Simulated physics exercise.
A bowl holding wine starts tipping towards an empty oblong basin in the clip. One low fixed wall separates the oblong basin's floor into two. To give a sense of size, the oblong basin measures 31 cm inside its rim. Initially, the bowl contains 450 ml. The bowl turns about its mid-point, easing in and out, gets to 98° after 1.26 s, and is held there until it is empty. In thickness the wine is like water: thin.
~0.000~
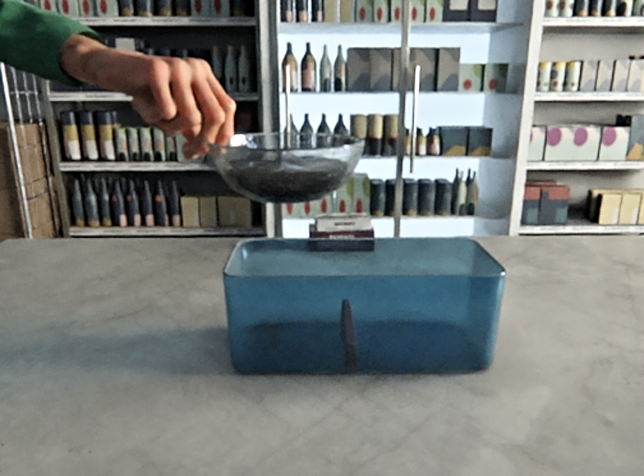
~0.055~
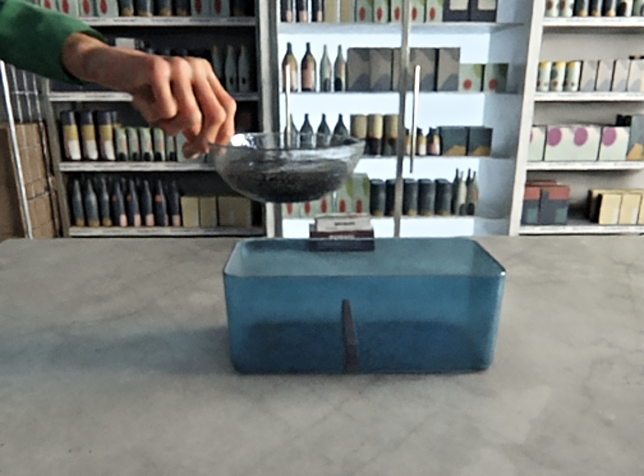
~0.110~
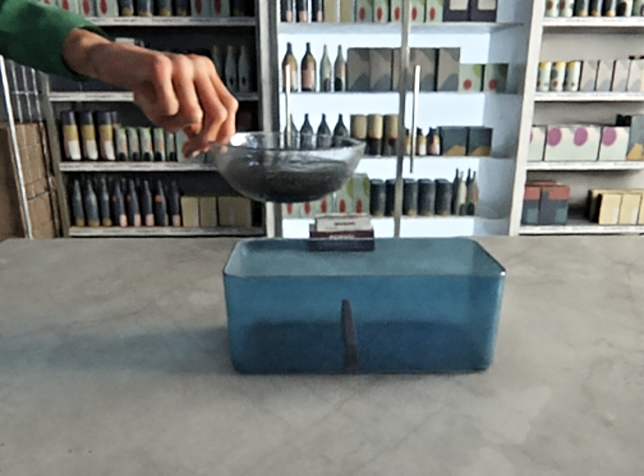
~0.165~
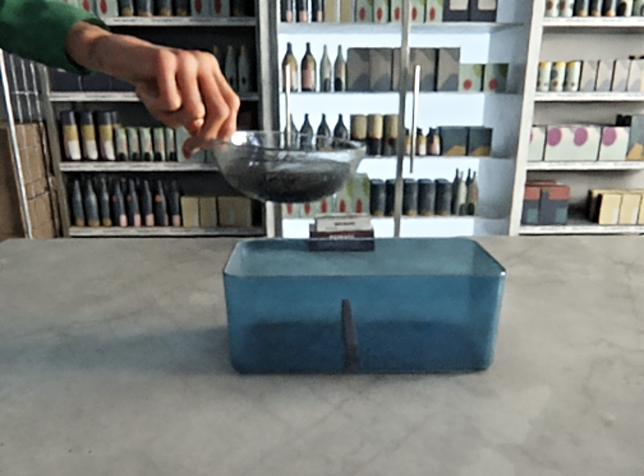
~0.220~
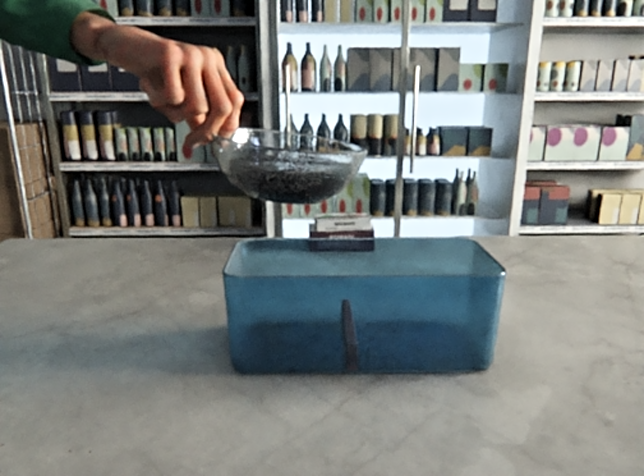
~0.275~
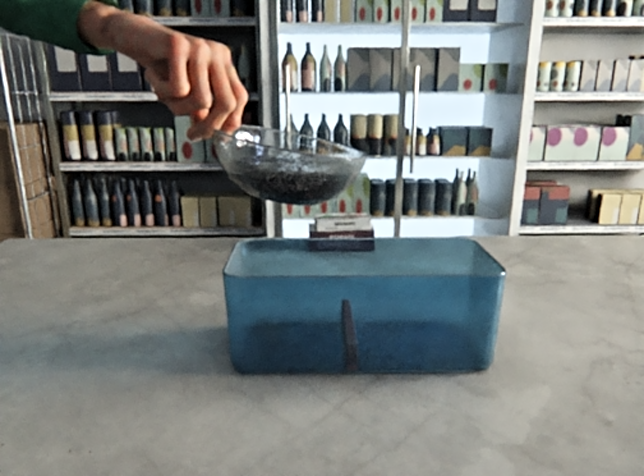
At first, a hand in a green sleeve holds a clear bowl of dark liquid almost level above a blue oblong basin on a grey counter. Then the hand slowly tilts the bowl slightly, its right side dipping a little toward the basin, while the basin stays still.
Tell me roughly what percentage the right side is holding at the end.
At the end it holds about 90 per cent.
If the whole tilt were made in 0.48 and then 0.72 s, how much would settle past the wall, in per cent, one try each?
Respectively 75 and 75 %.
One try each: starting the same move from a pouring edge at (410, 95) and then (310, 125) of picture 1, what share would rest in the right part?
It comes to 95 per cent, and then 45 per cent.
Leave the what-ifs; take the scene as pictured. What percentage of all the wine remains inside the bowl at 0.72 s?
48 %.
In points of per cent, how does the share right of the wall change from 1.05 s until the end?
Looks like it went upward, around 4 per cent.
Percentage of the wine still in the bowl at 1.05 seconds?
About 2 per cent.
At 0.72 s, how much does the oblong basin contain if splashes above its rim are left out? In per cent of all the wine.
About 24%.
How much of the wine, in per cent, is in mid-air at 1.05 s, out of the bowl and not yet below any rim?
Roughly 4 per cent.
After 0.72 s the tilt is 60° and 47 per cent is still to pour, 0 is left of the wall and 23 right of it.
After 1.05 s the tilt is 91° and 2 per cent is still to pour, 9 is left of the wall and 85 right of it.
After 1.39 s the tilt is 98° and 0 per cent is still to pour, 10 is left of the wall and 90 right of it.
After 1.76 s the tilt is 98° and 0 per cent is still to pour, 10 is left of the wall and 90 right of it.
In the end 10 per cent lies left of the wall, 90 right of it and 0 outside.
